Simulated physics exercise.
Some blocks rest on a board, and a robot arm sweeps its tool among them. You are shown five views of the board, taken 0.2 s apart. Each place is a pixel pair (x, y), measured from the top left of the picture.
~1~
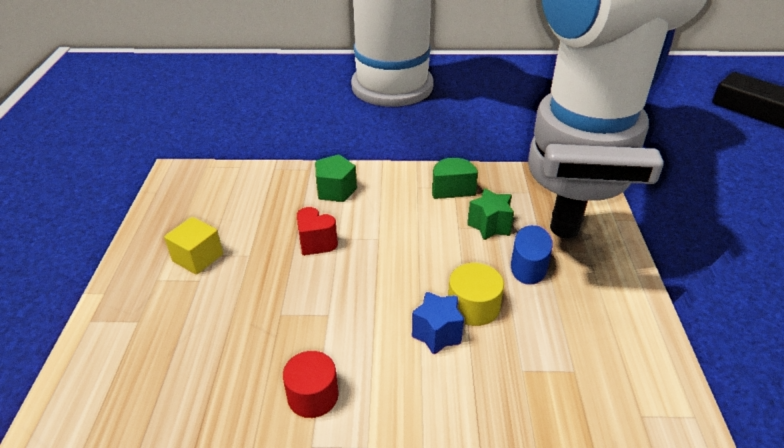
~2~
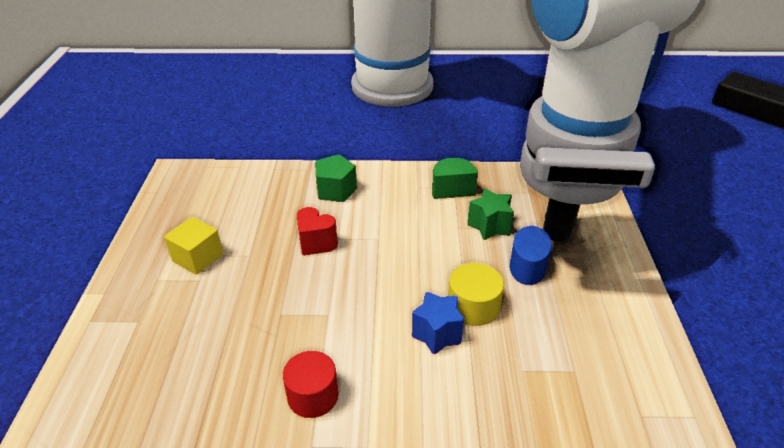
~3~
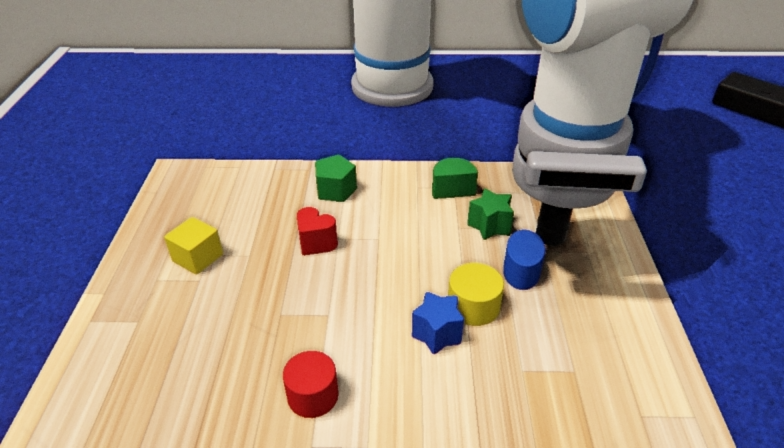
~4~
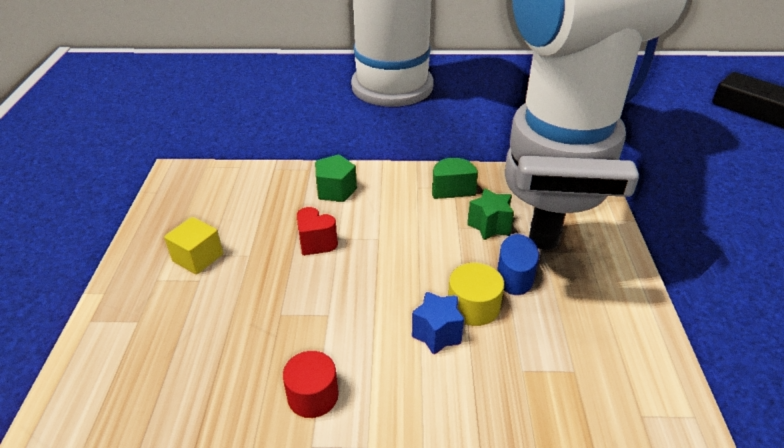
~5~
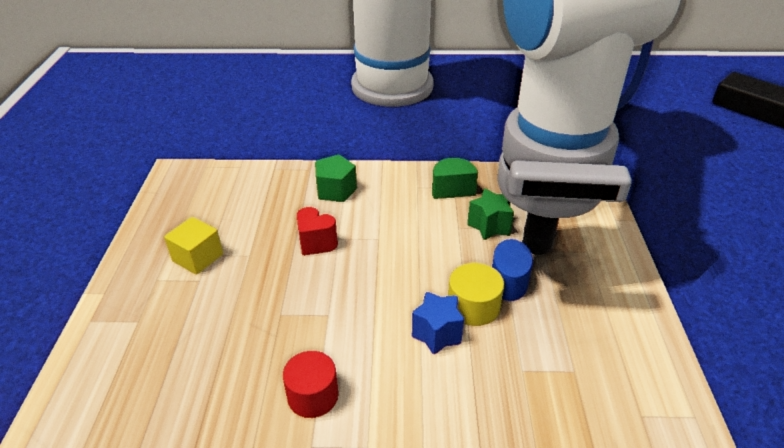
On a light wooden board over blue carpet, seen from above at an angle by a still camera, blocks lie scattered beneath a robot arm. A yellow cube, red heart and green pentagon sit left and centre, a red cylinder near the front, and green, yellow and blue blocks at right. The arm's black tip edges leftward and slightly forward, nudging the blue rounded block toward the yellow cylinder.
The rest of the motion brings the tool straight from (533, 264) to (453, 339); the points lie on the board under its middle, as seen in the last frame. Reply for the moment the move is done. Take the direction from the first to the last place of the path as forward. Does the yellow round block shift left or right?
Over to the left.
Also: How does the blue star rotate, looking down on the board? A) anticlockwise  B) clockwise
That would be B.
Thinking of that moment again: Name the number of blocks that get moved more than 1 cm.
Answer: 3+.
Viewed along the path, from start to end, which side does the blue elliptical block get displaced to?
The blue elliptical block goes left.
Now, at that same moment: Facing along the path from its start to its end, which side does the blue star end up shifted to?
Its sideways move is to the right.
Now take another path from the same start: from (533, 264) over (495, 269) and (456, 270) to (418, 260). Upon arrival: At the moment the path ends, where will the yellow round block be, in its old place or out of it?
The yellow round block will not stay where it is.
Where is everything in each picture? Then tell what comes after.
In the first picture, lower end of the tool (565, 230), tops of blocks, blue star (439, 309), yellow round block (477, 281), green star (494, 201), blue elliptical block (534, 241).
In the second picture, tool (557, 233), blocks as before.
In the third picture, tool (550, 237), blue elliptical block (526, 246).
In the fourth picture, tool (544, 241), blue elliptical block (520, 251).
In the fifth picture, tool (537, 246), blue star (439, 309), yellow round block (477, 281), green star (494, 201), blue elliptical block (513, 257).
What follows on the original path. One third of the way, tool (511, 269); blue star (418, 316), turned 10° anticlockwise; yellow round block (463, 303); blue elliptical block (506, 288), turned 50° anticlockwise.
Two thirds of the way, tool (484, 294); blue star (403, 321), turned 25° clockwise; yellow round block (452, 337); blue elliptical block (503, 314), turned 115° anticlockwise.
At the end, tool (455, 321); blue star (402, 321), turned 25° clockwise; yellow round block (447, 351); green star not moved; blue elliptical block (503, 320), turned 140° anticlockwise.
